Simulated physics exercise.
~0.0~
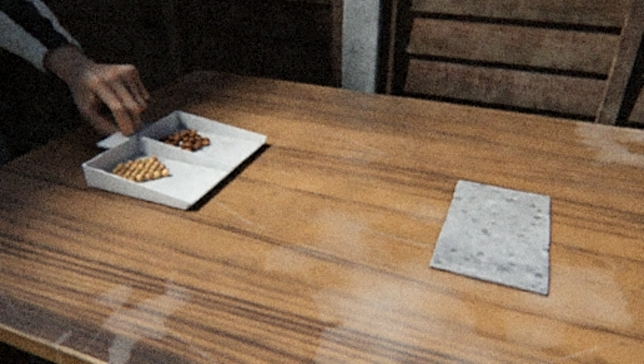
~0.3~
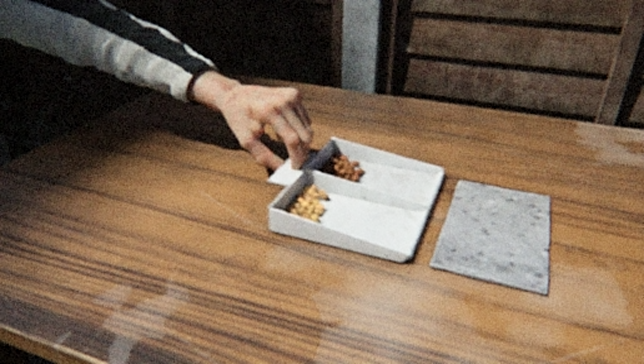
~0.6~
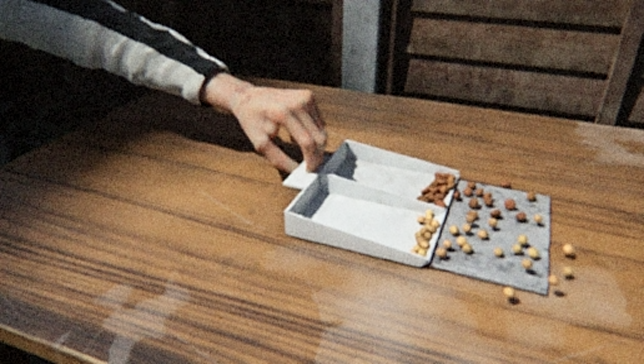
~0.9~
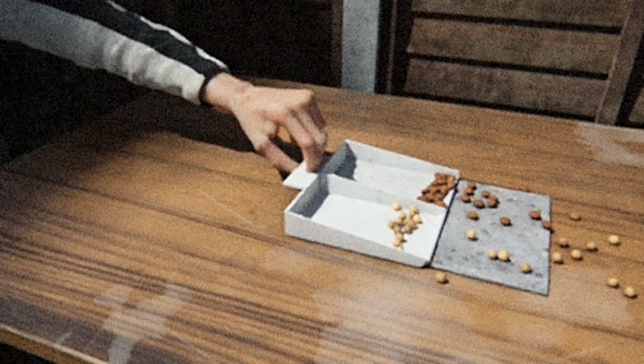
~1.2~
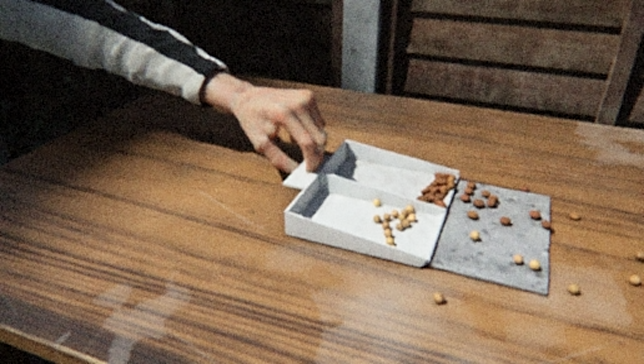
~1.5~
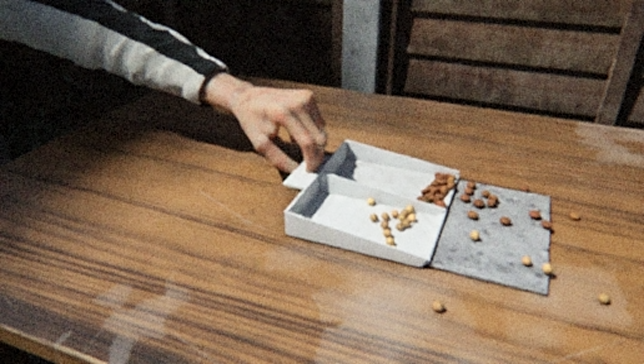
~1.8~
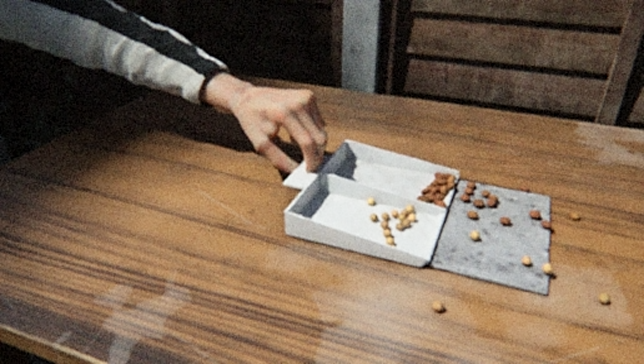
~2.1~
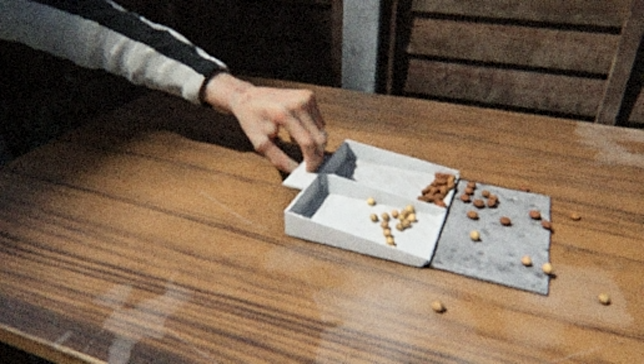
White two-part tray pushed right by a hand stops at a grey slab, spilling some pale and brown pieces over it.
